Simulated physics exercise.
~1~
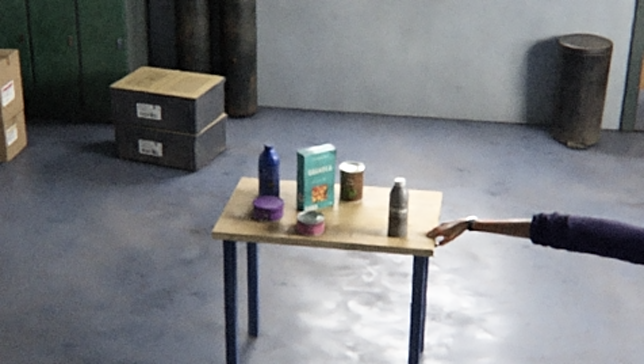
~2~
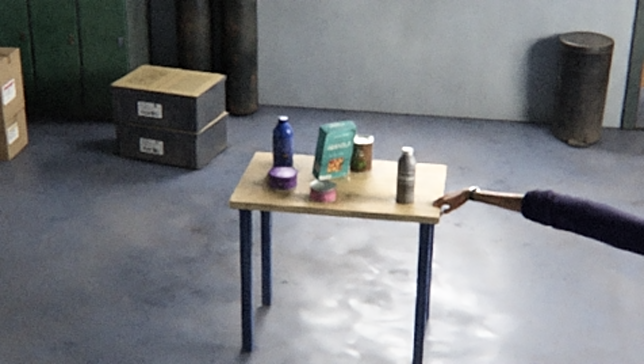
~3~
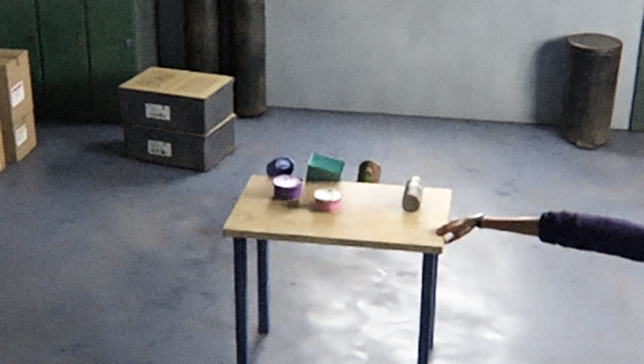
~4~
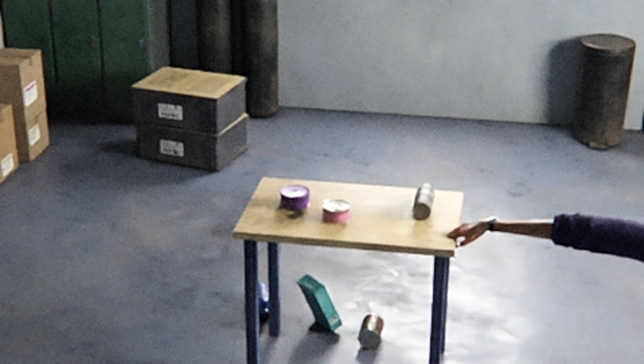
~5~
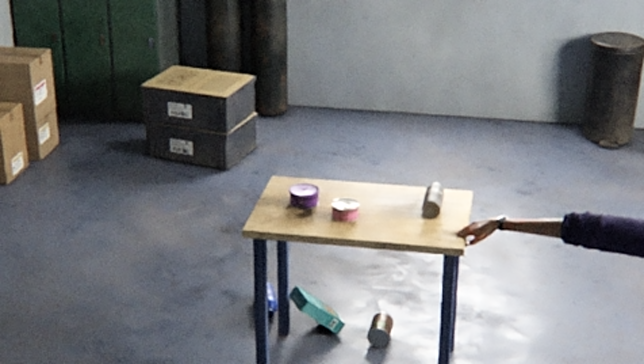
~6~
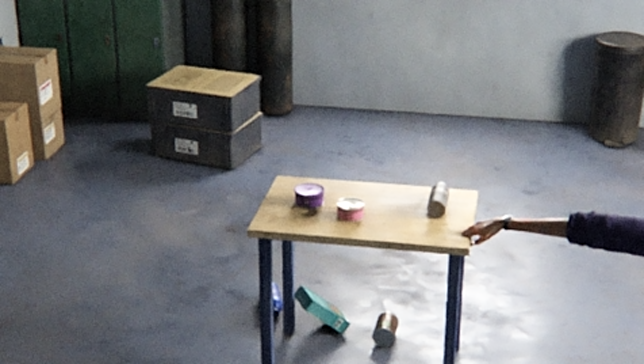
In a storeroom, a hand jerks a table, toppling a bottle and dropping three items behind.
